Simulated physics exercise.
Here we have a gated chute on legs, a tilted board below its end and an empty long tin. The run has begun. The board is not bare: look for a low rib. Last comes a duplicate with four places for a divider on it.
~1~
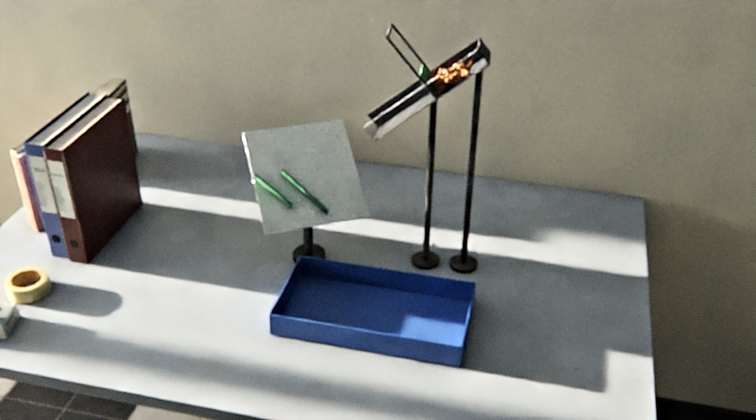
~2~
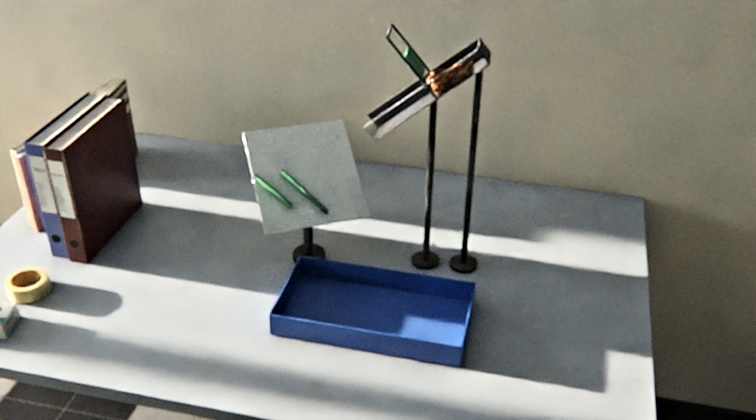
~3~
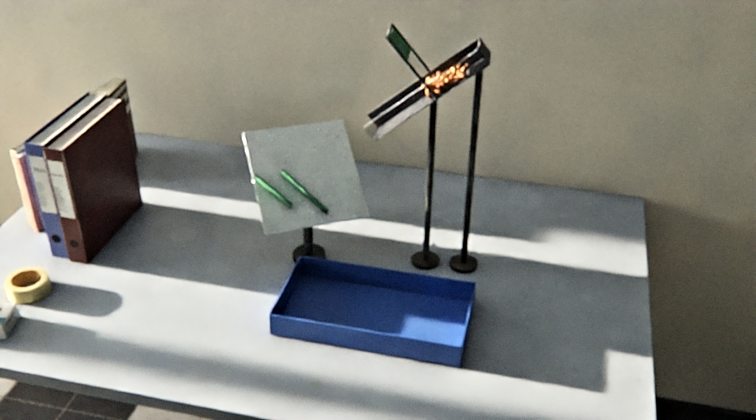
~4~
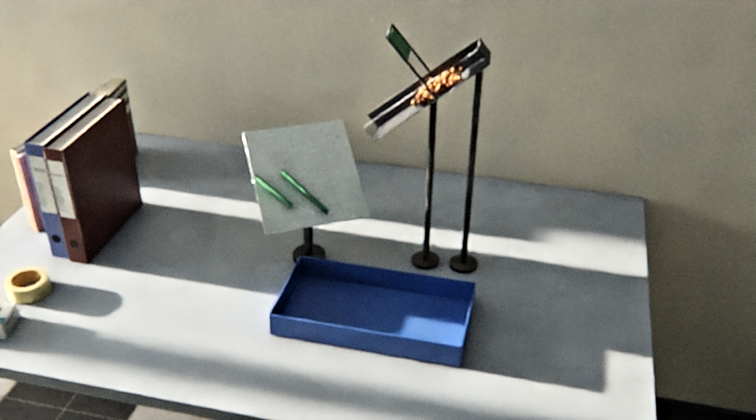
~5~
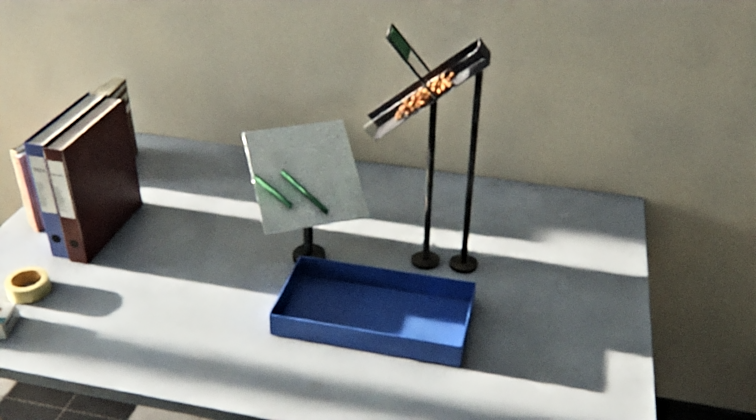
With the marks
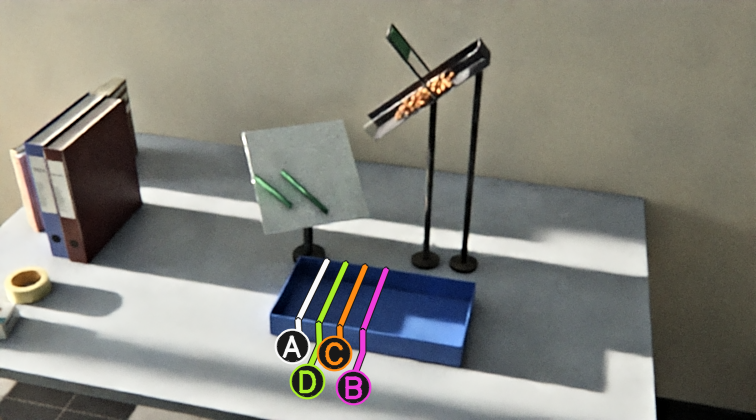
A small heap of orange-brown balls slid a short way down a sloping chute on thin black legs after a green-tipped gate shifted, above a tilted grey board and an empty blue tray.
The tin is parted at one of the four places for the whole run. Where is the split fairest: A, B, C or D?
Best: C.
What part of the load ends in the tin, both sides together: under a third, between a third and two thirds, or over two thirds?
Over two thirds.
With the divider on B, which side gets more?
More lands on the left.
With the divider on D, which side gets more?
More lands on the right.
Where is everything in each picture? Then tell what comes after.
Load behind the gate at (447, 78), cereal balls; lip of the chute at (376, 134), sloping fairly steeply, in the first frame.
Middle of the board at (306, 174), tilted fairly steeply; middle of its low edge at (318, 225); of its high edge at (293, 126), in the second frame.
Front corners of the tin at (269, 314) and (461, 346), empty; front of the load at (428, 89), in the third frame.
Middle of the load at (435, 87); its front at (417, 102), about a third of the way to the lip; rib from (256, 175) to (292, 204); rib from (282, 170) to (328, 211), in the fourth frame.
Middle of the load at (424, 93); its front at (399, 114), about two thirds of the way to the lip, in the fifth frame.
On the marked copy, line A crosses the front rim at (298, 319); line B crosses the front rim at (362, 330); line C crosses the front rim at (340, 326); line D crosses the front rim at (318, 322).
With A, of what is caught, none on the left of the divider, all on the right.
With B, of what is caught, nearly all on the left of the divider, a stray few on the right.
With C, of what is caught, about half on the left of the divider, about half on the right.
With D, of what is caught, a small part on the left of the divider, nearly all on the right.
